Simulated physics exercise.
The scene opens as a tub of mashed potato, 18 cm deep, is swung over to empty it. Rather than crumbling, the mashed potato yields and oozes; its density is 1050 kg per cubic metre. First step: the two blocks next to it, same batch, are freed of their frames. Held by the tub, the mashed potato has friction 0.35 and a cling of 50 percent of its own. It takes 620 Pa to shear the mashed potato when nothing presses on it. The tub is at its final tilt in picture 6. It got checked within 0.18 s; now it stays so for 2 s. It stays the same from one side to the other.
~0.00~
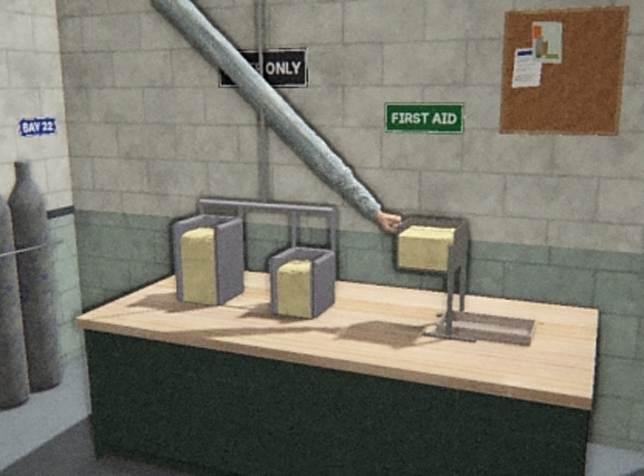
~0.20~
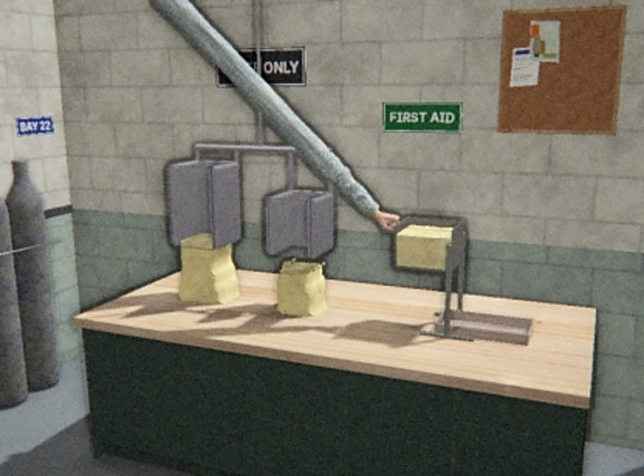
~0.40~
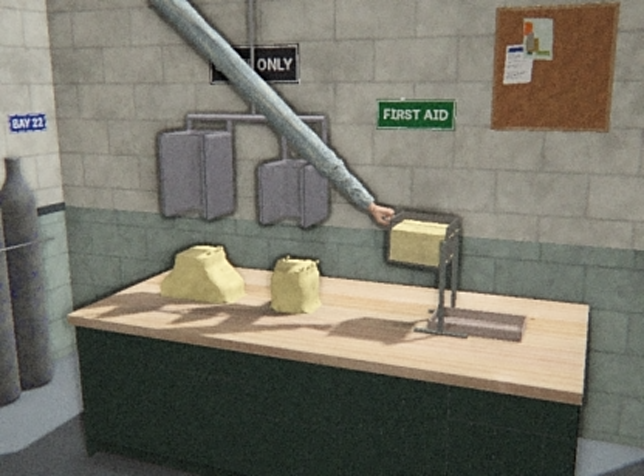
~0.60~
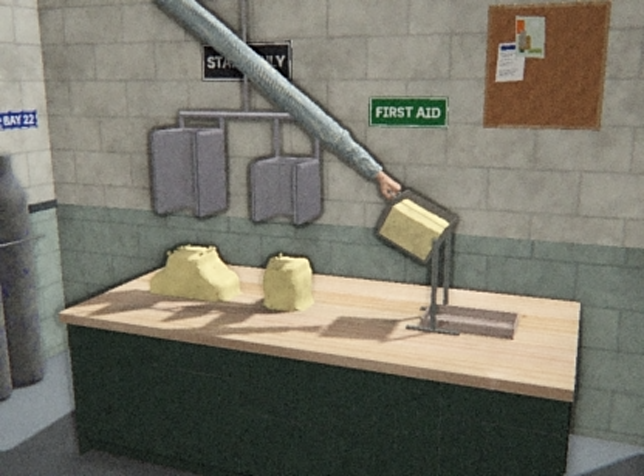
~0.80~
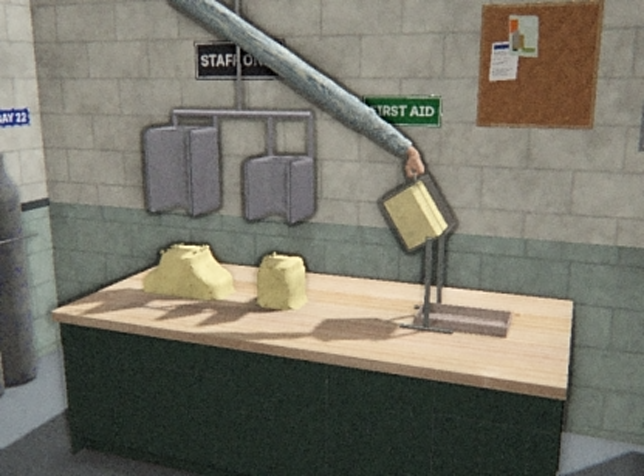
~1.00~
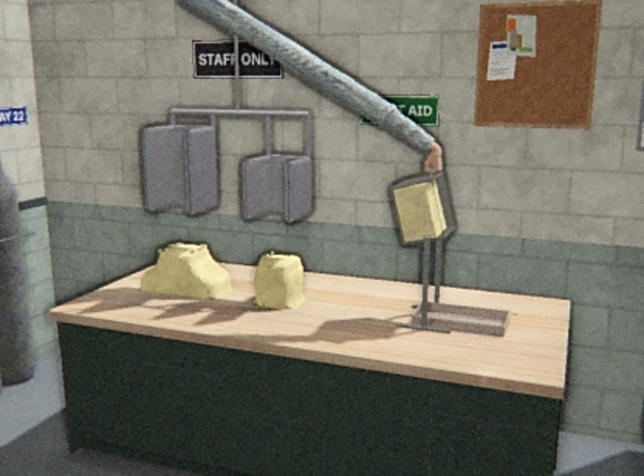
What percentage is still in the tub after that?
About 100 %.
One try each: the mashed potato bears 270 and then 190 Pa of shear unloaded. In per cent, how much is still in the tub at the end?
Roughly 60 % followed by roughly 50 %.
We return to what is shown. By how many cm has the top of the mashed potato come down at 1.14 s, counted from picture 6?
Around 0 cm below its level in the last picture.
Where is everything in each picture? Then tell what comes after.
The first picture shows handle-side rim at (399, 227), tilt 0 degrees; top of the mashed potato at (452, 239); blocks stand 36 cm, 23 cm (left to right).
The second picture shows handle-side rim at (397, 226), tilt 0 degrees; top of the mashed potato at (450, 238); blocks stand 32 cm, 22 cm (left to right).
The third picture shows handle-side rim at (391, 221), tilt 3 degrees; top of the mashed potato at (395, 229); blocks stand 24 cm, 22 cm (left to right).
The fourth picture shows handle-side rim at (397, 199), tilt 27 degrees; top of the mashed potato at (393, 208); blocks stand 22 cm, 22 cm (left to right).
The fifth picture shows handle-side rim at (417, 183), tilt 59 degrees; top of the mashed potato at (409, 189); blocks stand 22 cm, 22 cm (left to right).
The sixth picture shows handle-side rim at (433, 181), tilt 76 degrees; top of the mashed potato at (422, 185); blocks stand 22 cm, 22 cm (left to right).
After 1.14 s, the tub is at 76 degrees and holds 100 %.
After 1.31 s, the tub is at 76 degrees and holds 100 %.
After 1.48 s, the tub is at 76 degrees and holds 100 %.
After 1.65 s, the tub is at 76 degrees and holds 100 %.
After 3.00 s, at the end, the tub is at 76 degrees and holds 100 %.
